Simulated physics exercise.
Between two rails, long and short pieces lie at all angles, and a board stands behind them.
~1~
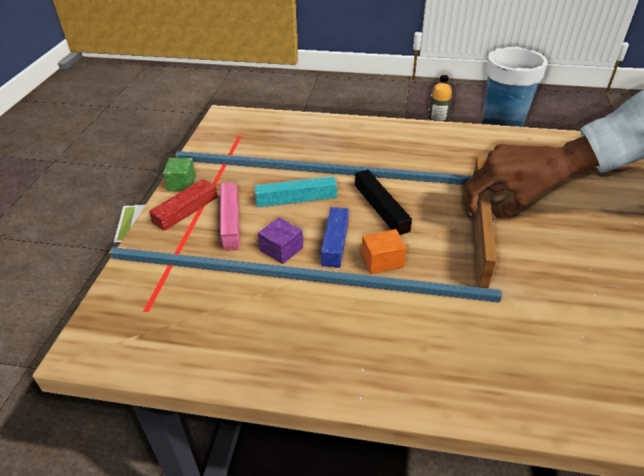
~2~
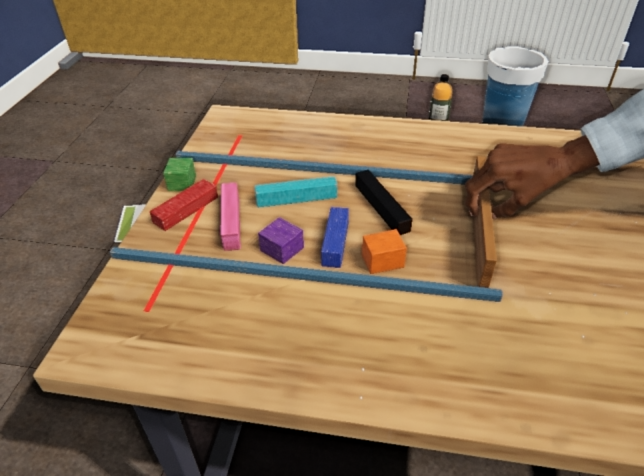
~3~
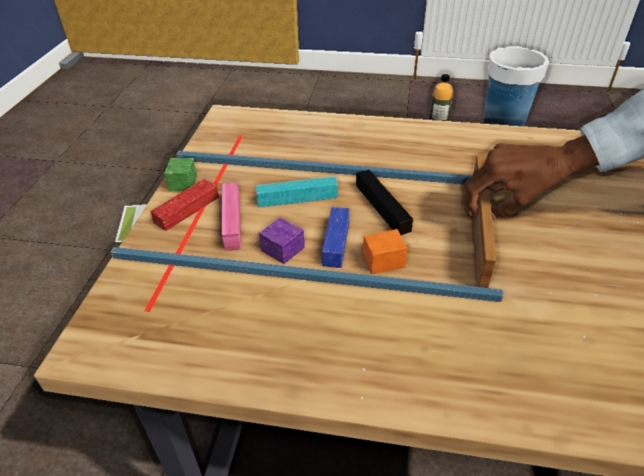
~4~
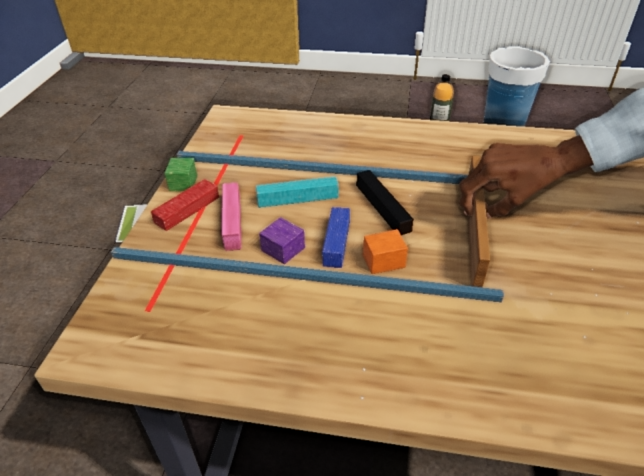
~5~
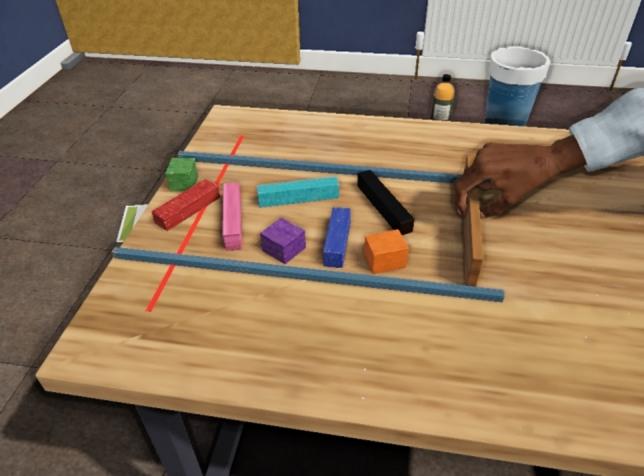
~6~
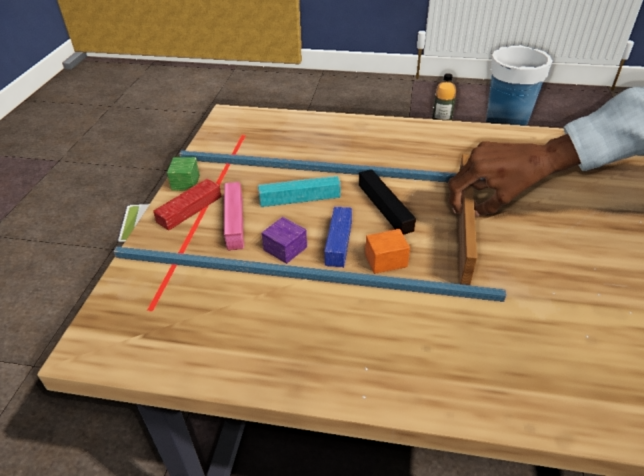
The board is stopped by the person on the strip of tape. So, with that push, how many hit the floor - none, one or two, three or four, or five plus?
I'd say three or four.
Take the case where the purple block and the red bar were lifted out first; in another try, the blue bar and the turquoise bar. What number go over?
I'd say 1 the first time and 0 the second time.
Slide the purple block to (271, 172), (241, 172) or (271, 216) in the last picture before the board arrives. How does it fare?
At each spot in turn it holds steady, holds steady and holds steady.
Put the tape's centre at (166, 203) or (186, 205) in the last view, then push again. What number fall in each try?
6 and 6 down on the floor.
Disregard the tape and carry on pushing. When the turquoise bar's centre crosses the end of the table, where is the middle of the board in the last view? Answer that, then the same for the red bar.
The middle is at (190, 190) when it's the turquoise bar, and at (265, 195) when it's the red bar.
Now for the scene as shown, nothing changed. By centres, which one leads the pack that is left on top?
The turquoise bar.
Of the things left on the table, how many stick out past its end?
Tally: 1.
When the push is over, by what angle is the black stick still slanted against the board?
I'd say it's about 0° out of line.
Soon after, none off yet; green block at rest near (184, 174); red bar at rest near (189, 203); pink stick at rest near (234, 215).
After that, none off yet; green block moving near (182, 173); red bar moving near (180, 202); pink stick displaced a little near (206, 214).
And then, two off so far; green block on its way down near (162, 251); red bar on its way down near (136, 261); pink stick displaced about its own width near (138, 213).
In the end, the number that fall off is three or four; gone, purple block, pink stick, red bar and green block.
